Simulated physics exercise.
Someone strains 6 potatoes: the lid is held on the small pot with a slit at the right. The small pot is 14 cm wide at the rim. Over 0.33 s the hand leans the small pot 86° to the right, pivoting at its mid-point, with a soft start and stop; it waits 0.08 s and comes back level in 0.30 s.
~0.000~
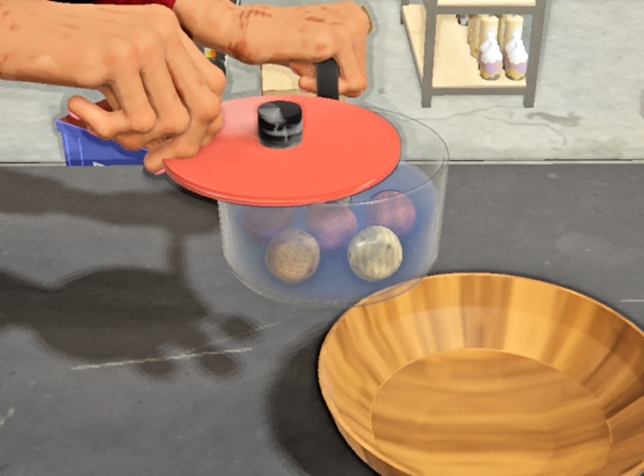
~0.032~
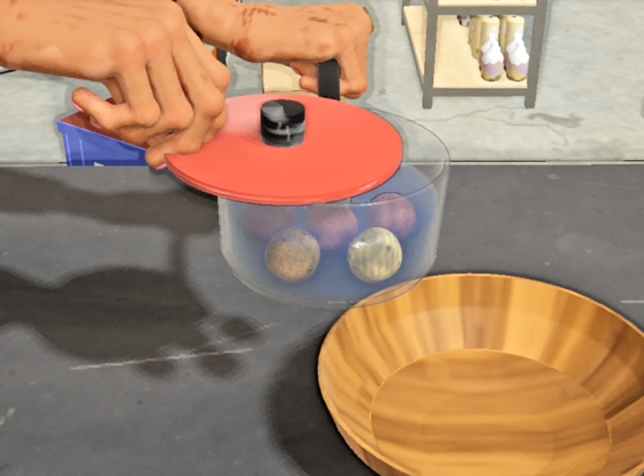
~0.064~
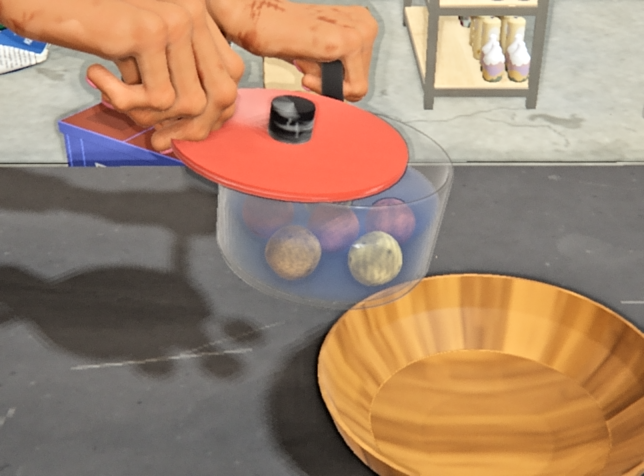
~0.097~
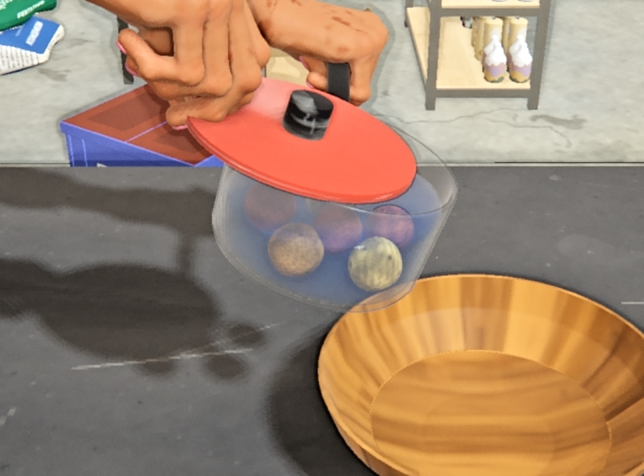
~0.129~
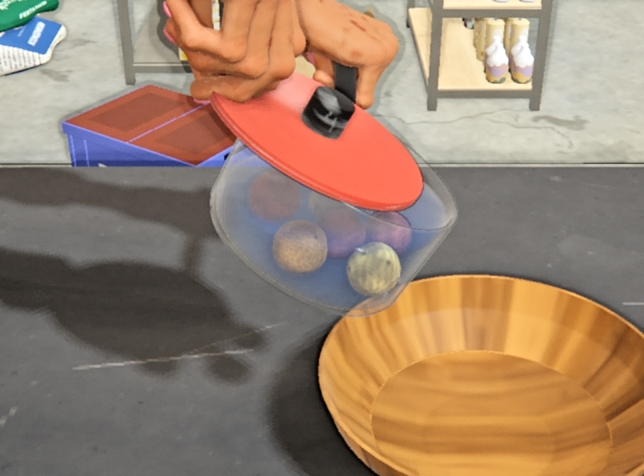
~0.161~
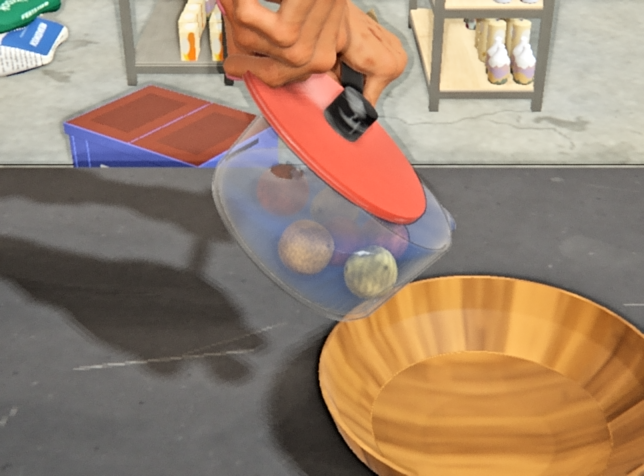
A small clear pot with a red lid, held by two hands, tilts steadily right.
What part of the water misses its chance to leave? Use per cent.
Roughly 36 per cent is left.
By 0.30 s the tilt is 84° and 65 per cent of the water is still in the small pot.
By 0.40 s the tilt is 86° and 46 per cent of the water is still in the small pot.
By 0.50 s the tilt is 66° and 37 per cent of the water is still in the small pot.
By 0.62 s the tilt is 18° and 36 per cent of the water is still in the small pot.
At rest 36 per cent of the water is still in the small pot.
